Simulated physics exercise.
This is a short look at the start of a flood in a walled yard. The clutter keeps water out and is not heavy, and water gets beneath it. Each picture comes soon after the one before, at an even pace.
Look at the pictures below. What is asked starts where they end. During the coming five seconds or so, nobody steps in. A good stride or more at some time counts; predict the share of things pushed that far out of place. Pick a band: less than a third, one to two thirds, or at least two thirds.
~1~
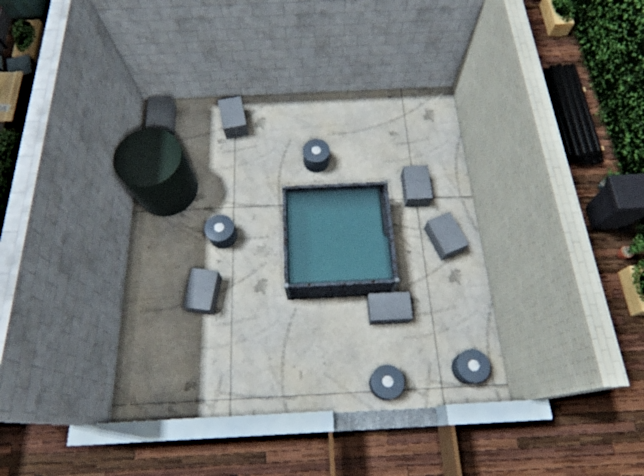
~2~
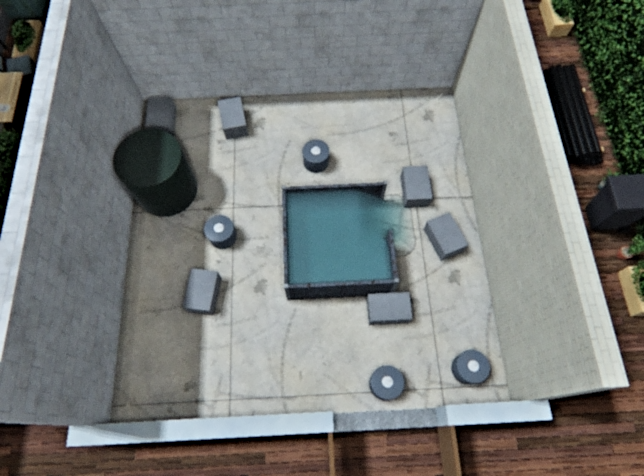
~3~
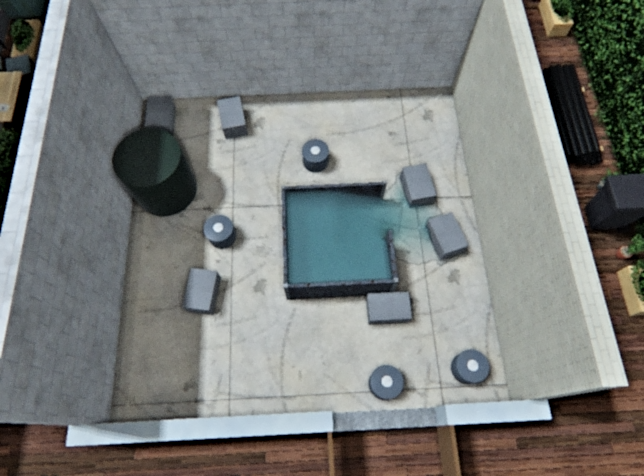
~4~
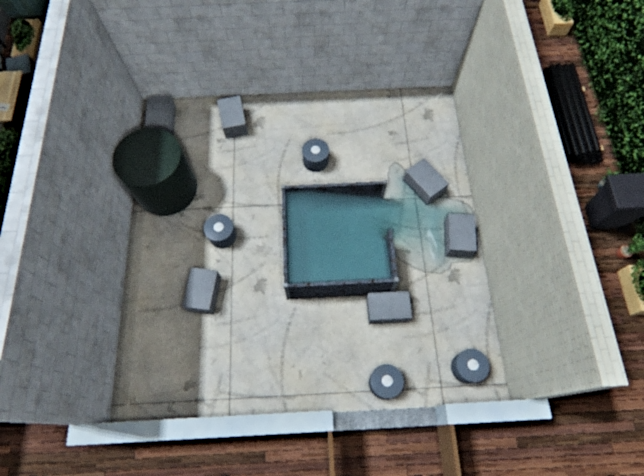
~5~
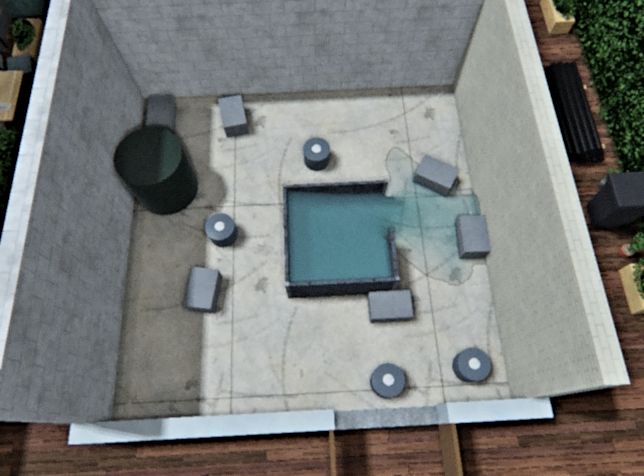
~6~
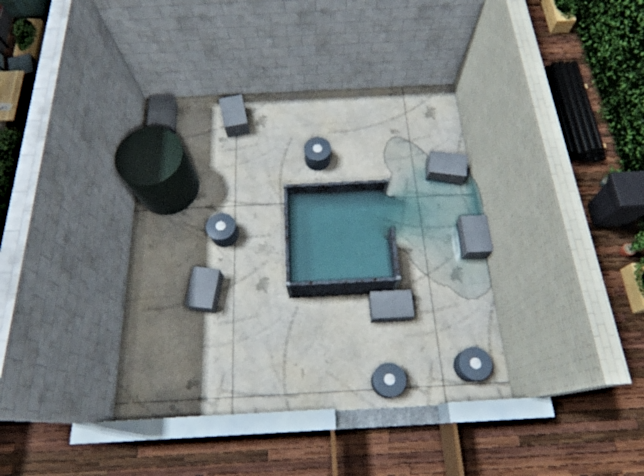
The fraction is one to two thirds of them.
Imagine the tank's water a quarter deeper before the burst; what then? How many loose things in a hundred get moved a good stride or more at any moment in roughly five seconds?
Estimate: Around 50 in a hundred.
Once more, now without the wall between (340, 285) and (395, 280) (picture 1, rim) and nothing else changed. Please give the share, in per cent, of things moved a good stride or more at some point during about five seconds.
About 30 per cent.
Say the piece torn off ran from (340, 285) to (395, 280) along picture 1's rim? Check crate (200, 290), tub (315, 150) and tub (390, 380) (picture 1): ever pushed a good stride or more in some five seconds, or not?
Object by object: Short of it, short of it, covered the distance.
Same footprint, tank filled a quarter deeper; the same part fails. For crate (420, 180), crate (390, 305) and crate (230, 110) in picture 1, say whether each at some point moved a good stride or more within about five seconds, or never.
As listed: Shifted that much, short of that, shifted that much.
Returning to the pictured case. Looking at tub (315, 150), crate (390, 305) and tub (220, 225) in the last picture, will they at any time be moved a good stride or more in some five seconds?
Well, in the order you gave them, the first stayed under the mark, the second stayed under the mark, and the third stayed under the mark.
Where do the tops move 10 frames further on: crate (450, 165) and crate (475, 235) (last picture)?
Estimated positions: (400, 91) and (458, 334), approximately.
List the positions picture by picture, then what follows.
In the first picture, a crate at (418, 182) rests on the ground; a crate at (448, 232) rests on the ground; 0 of 10 have shifted.
In the second picture, a crate at (418, 182) rests on the ground; a crate at (448, 233) rests on the ground; 0 of 10 have shifted.
In the third picture, a crate at (419, 181), on the bottom, close to its start; a crate at (448, 232) rests on the ground; 0 of 10 have shifted.
In the fourth picture, a crate at (427, 177) rests on the ground, close to its start; a crate at (463, 232), on the bottom, close to its start; 2 of 10 have shifted.
In the fifth picture, a crate at (438, 171), on the bottom, a stride from its start; a crate at (475, 233), on the bottom, a stride from its start; 2 of 10 have shifted.
In the sixth picture, a crate at (448, 163), on the bottom, a stride from its start; a crate at (477, 233), on the bottom, a stride from its start; 2 of 10 have shifted.
A moment on, 1 of 10 are well off their spots; 1 afloat.
Next, 2 of 10 are well off their spots; 1 afloat.
Later, 3 of 10 are well off their spots; 1 afloat.
In the end, 4 of 10 are well off their spots, and 4 have been at some point; 3 afloat.
